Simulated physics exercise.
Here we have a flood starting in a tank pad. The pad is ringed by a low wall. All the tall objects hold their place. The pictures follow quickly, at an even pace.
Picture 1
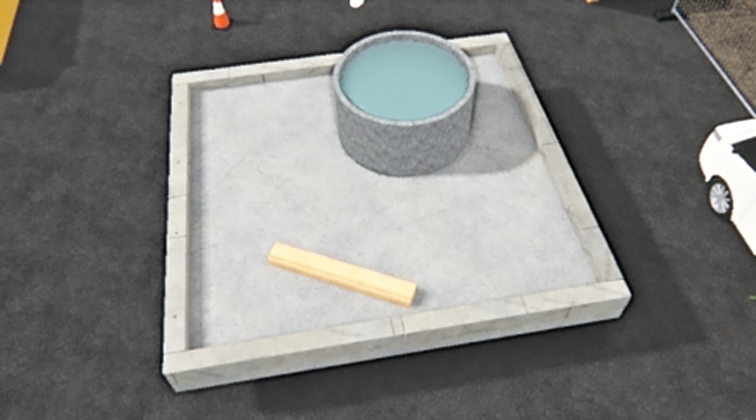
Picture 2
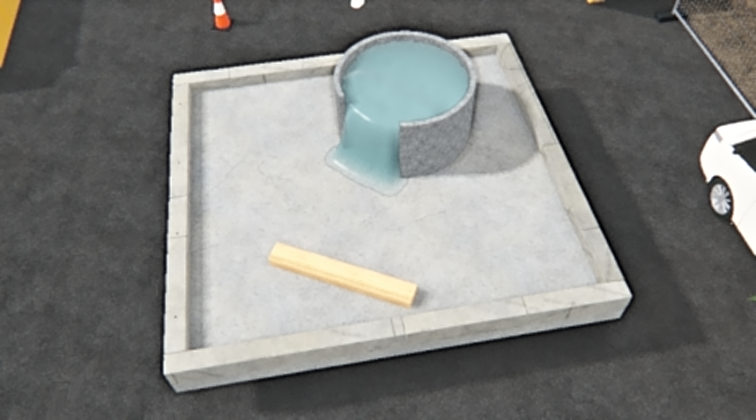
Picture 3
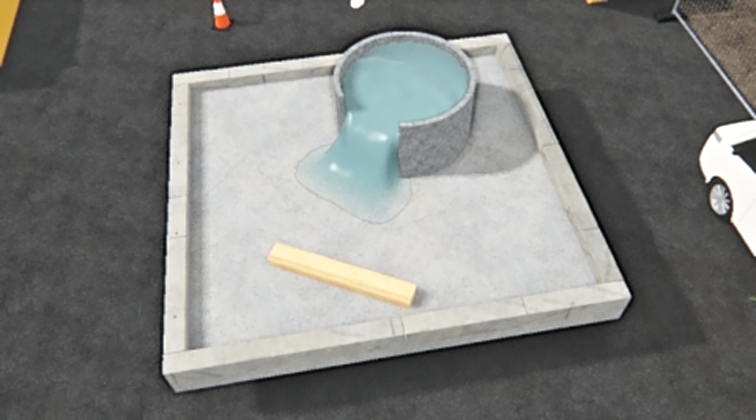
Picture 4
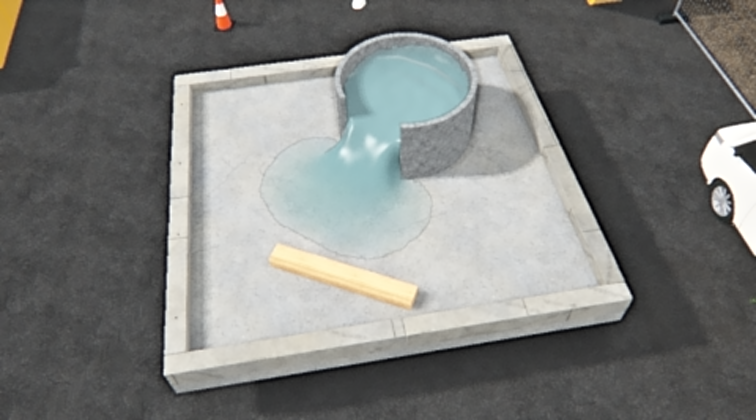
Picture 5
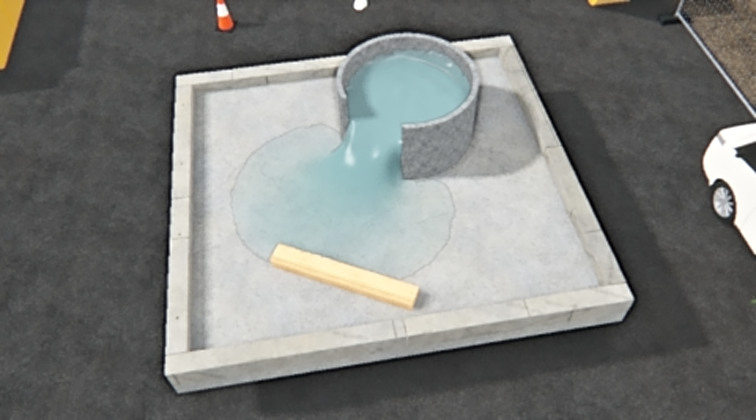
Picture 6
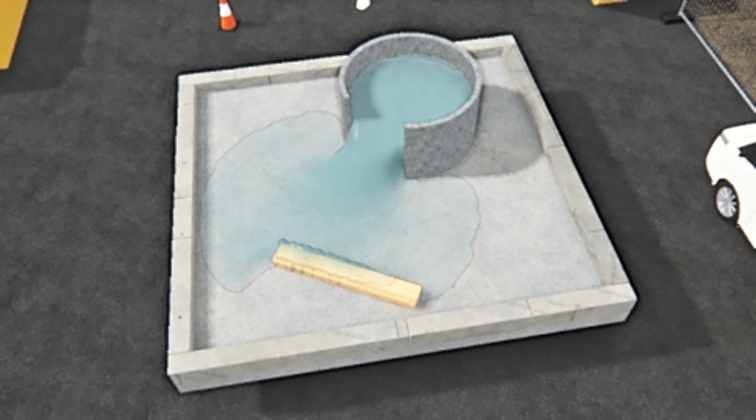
A round stone tank opens at its front and water spreads across the pad around a wooden beam.
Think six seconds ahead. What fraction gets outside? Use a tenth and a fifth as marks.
It loses a tenth to a fifth.
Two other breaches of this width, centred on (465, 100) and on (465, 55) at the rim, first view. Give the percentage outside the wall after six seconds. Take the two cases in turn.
Roughly 32 per cent, then 42 per cent.
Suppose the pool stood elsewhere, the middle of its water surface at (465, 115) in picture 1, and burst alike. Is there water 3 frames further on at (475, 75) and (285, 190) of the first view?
One after the other: Dry, flooded.
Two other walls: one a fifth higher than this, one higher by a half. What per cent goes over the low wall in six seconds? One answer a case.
In turn 6 and 4 per cent.
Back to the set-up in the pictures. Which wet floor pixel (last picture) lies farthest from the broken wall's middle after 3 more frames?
Close to (196, 358).
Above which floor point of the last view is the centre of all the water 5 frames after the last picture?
Around (359, 181).
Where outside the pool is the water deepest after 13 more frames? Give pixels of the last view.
Around (196, 358).
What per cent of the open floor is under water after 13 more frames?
I make it 60 per cent.
A moment on, water covers 40 % of the floor; the low wall has let 0 % over.
Next, water covers 45 % of the floor; the low wall has let 0 % over.
Then, water covers 55 % of the floor; the low wall has let 9 % over.
Later, water covers 75 % of the floor; the low wall has let 12 % over.
In the end, water covers 85 % of the floor; the low wall has let 12 % over.
